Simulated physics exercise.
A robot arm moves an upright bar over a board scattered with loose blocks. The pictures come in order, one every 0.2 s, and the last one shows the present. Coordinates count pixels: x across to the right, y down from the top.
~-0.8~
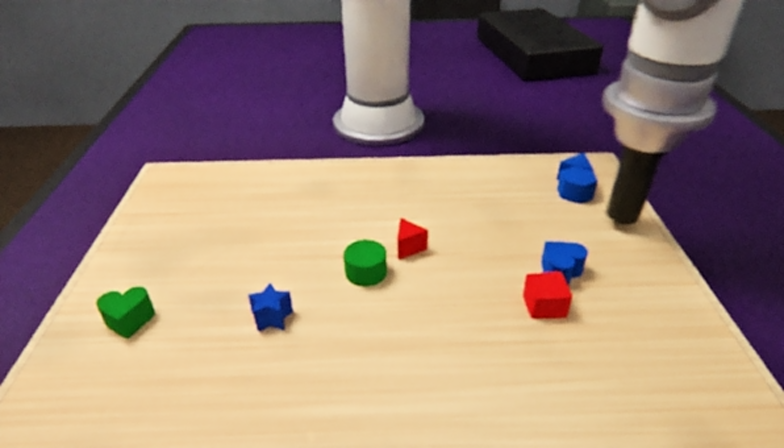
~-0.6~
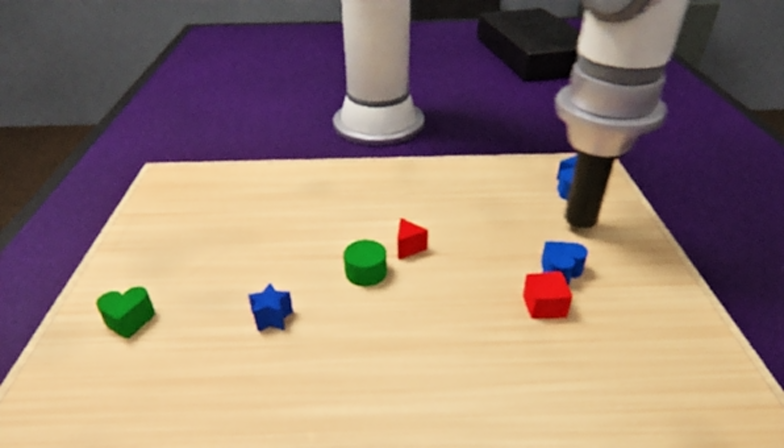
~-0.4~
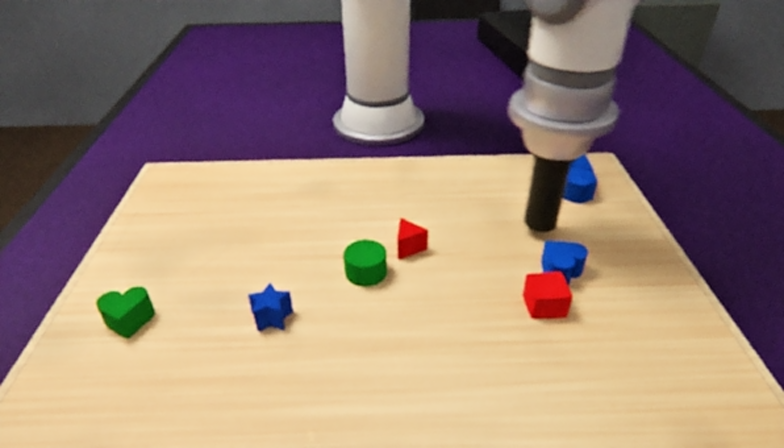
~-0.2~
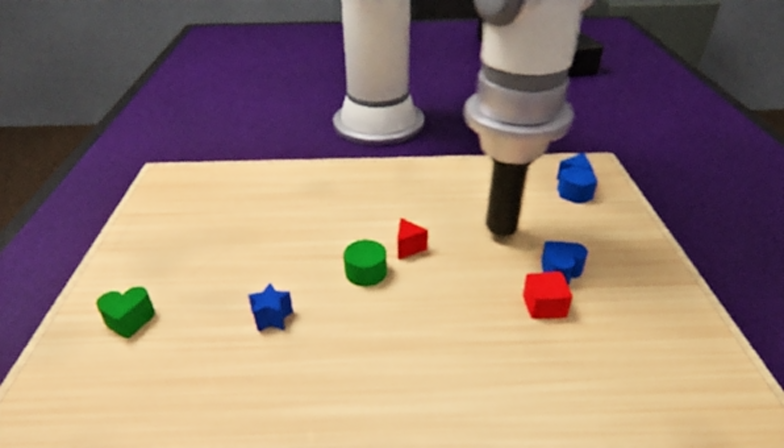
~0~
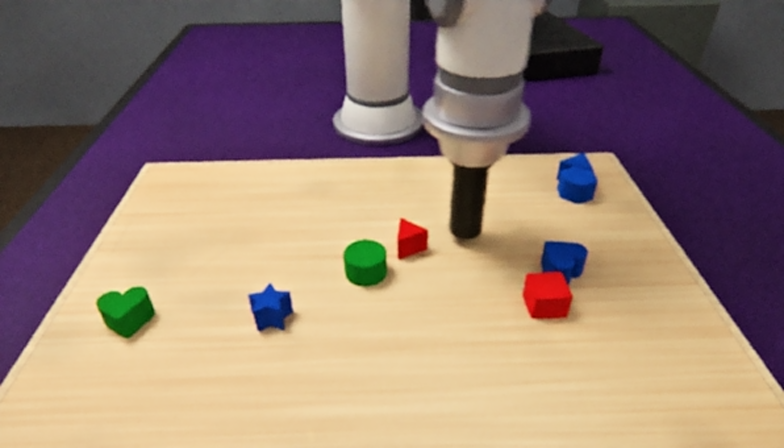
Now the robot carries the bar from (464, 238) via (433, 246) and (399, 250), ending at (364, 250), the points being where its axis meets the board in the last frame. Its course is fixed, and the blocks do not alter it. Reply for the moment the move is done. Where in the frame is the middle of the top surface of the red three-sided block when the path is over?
It sits at (335, 229).
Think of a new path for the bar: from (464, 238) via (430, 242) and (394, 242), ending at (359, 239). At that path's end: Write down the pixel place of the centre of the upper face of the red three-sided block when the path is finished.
Expect it around (346, 236).
What follows on the original path. One third of the way, bar at (434, 237); red three-sided block at (404, 230), turned 20° clockwise.
Two thirds of the way, bar at (399, 241); red three-sided block at (370, 231), turned 45° clockwise.
At the end, bar at (364, 241); green circle at (359, 255); red three-sided block at (335, 229), turned 55° clockwise.
